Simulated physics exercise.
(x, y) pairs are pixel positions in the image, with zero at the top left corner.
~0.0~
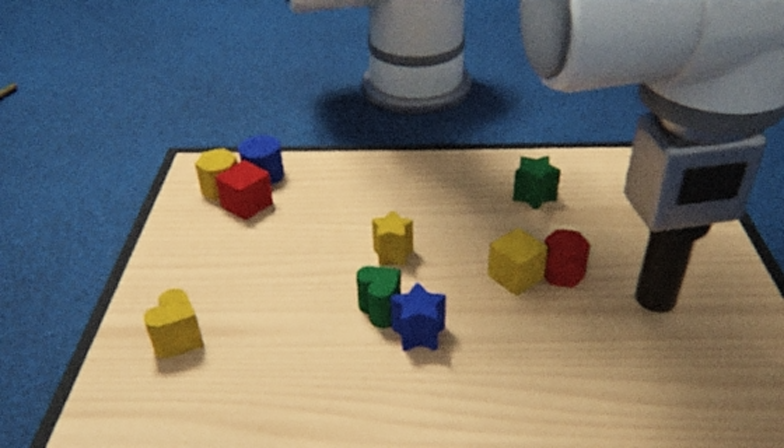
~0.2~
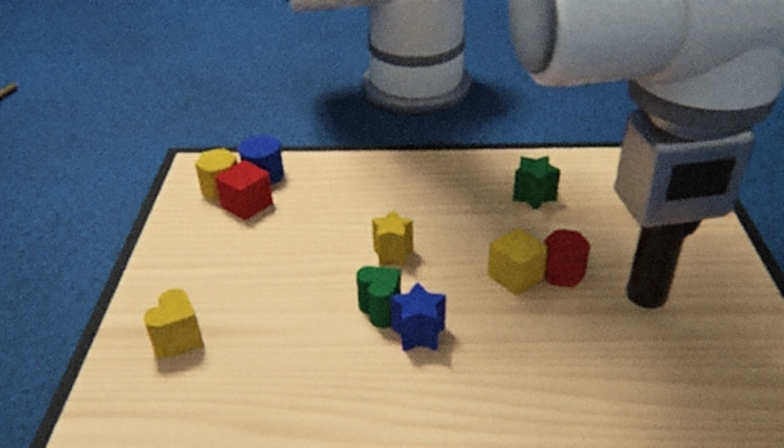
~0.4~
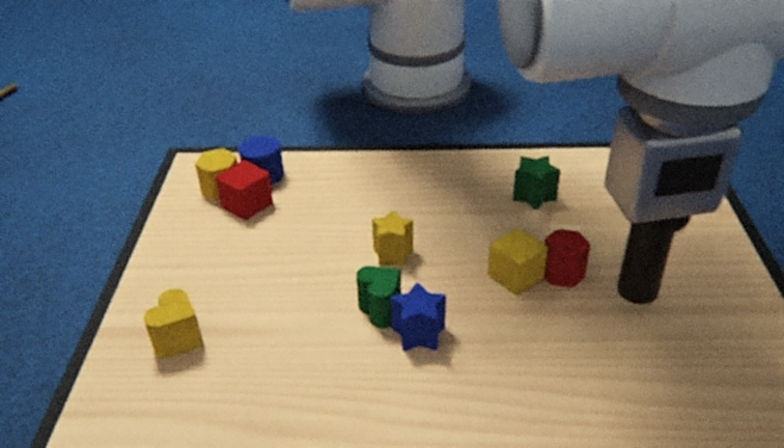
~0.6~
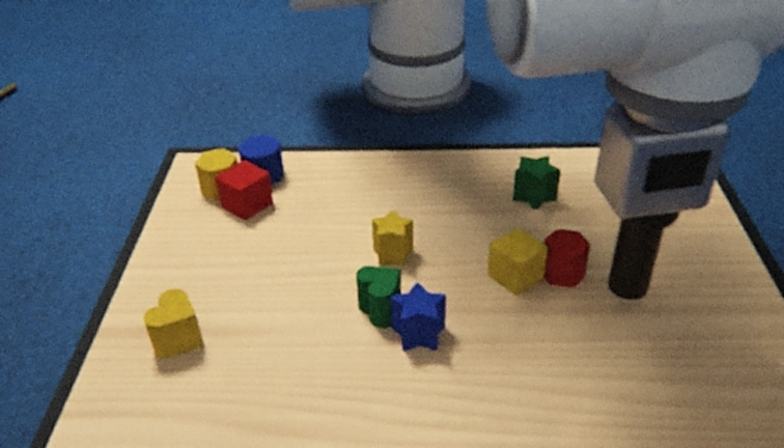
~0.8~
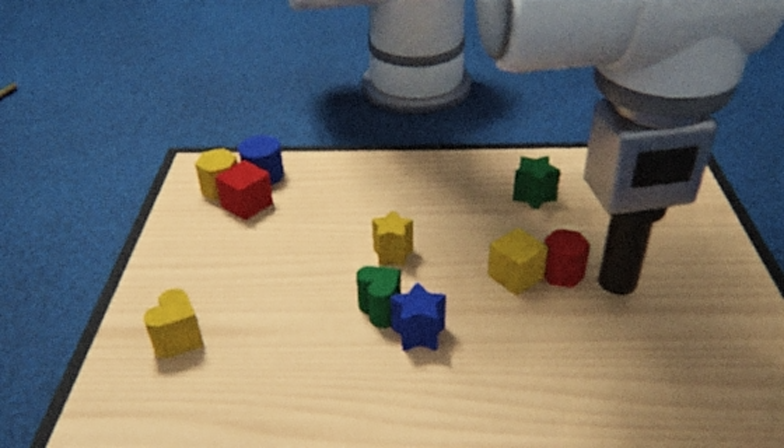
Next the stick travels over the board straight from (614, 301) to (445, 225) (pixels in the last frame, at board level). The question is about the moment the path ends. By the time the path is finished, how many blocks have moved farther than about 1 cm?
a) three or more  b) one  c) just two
c: Just two.
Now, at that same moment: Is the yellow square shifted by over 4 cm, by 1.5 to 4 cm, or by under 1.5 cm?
Final distance: 1.5 to 4 cm.
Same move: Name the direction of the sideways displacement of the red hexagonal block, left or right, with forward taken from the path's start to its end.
My prediction: Rightwards.
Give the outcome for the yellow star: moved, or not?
By the last moment of the path, the yellow star has stayed put.
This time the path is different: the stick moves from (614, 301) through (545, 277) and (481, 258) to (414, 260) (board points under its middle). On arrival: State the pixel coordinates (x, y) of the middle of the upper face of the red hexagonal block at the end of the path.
It should be at about (526, 212).
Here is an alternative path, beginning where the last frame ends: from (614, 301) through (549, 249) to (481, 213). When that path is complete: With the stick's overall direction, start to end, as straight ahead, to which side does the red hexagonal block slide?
It will end up to the left.
The first path, step by step. One third of the way, stick at (554, 254); yellow square at (509, 243); red hexagonal block at (531, 220), turned 20° clockwise.
Two thirds of the way, stick at (496, 229); yellow square at (483, 242), turned 30° anticlockwise; red hexagonal block at (492, 194), turned 55° clockwise.
At the end, stick at (445, 208); yellow star still; yellow square at (483, 242), turned 30° anticlockwise; red hexagonal block at (483, 185), turned 85° clockwise.
